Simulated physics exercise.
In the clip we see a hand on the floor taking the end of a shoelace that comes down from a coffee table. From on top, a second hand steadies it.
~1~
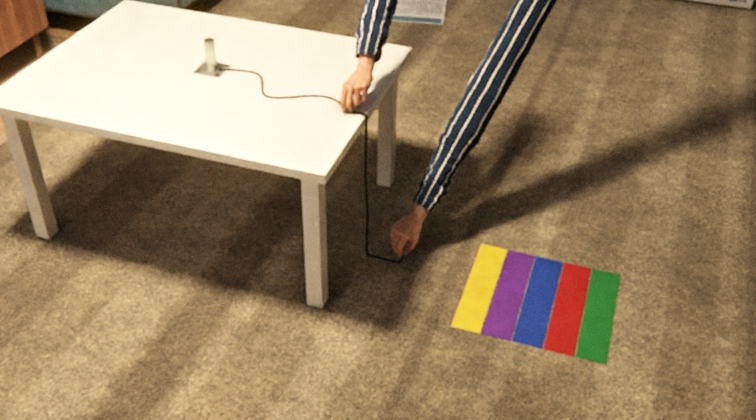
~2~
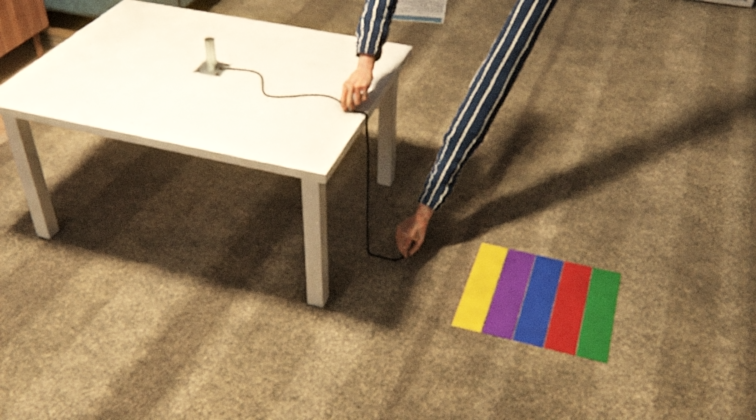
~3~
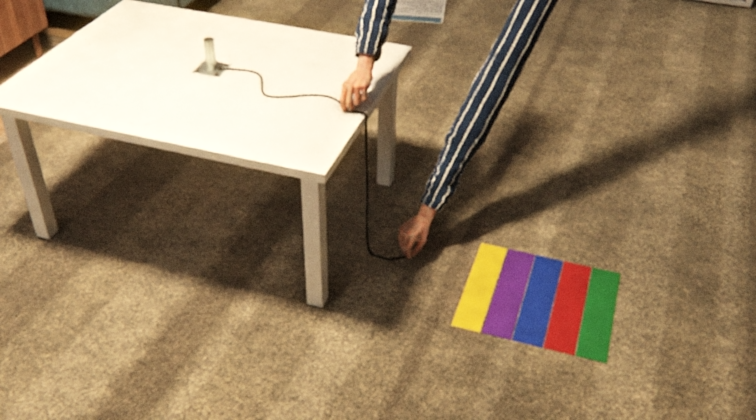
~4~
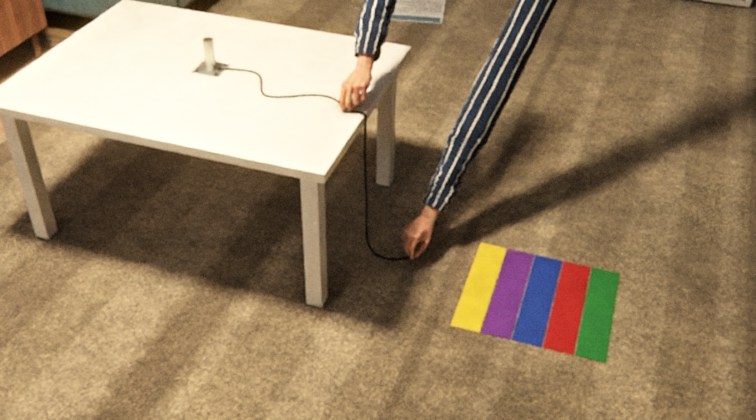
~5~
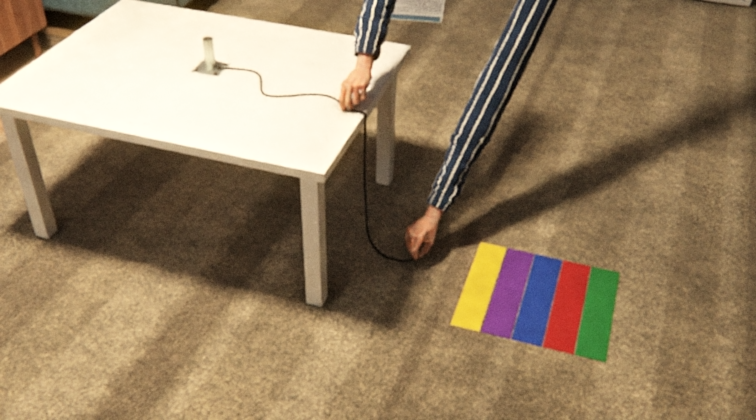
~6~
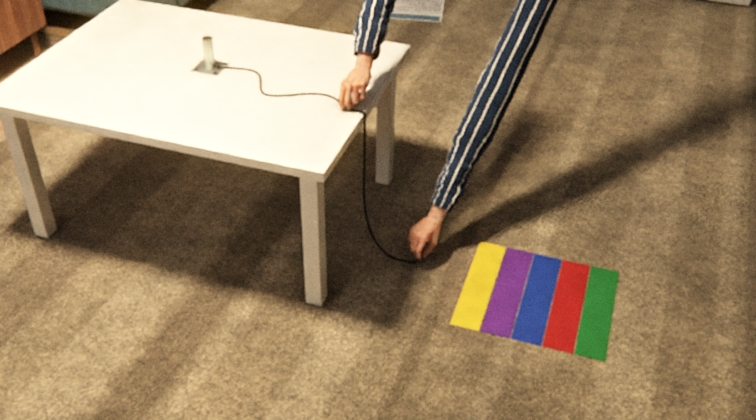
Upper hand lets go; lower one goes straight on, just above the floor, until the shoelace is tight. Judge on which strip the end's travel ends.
Its travel ends on the blue strip.
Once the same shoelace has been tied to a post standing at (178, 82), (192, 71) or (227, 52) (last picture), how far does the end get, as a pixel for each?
Going by the last picture, roughly (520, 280), (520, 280) and (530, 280).
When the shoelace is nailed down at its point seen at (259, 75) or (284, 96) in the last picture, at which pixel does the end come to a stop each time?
Approximately (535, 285) and (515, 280), respectively.
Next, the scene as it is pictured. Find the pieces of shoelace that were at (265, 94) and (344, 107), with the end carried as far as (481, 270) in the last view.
The two spots land somewhere near (292, 89) and (367, 118).
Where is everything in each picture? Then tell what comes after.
The first frame shows end (403, 254); yellow (471, 314); purple (501, 321); blue (532, 328); red (562, 336); green (594, 344).
The second frame shows end (408, 254); shoelace through (250, 71) (274, 97) (335, 99) (367, 138) (368, 193) (368, 242).
The third frame shows end (411, 255).
The fourth frame shows end (414, 256); shoelace through (249, 71) (273, 97) (334, 99) (365, 137) (366, 193) (368, 243).
The fifth frame shows end (418, 256).
The sixth frame shows end (421, 257); shoelace through (248, 70) (272, 96) (333, 98) (365, 136) (364, 191) (376, 242).
A little later, end near (481, 270); over yellow.
Next, end near (519, 279); over purple.
When it is tight, end near (541, 284); over blue. The blue one.
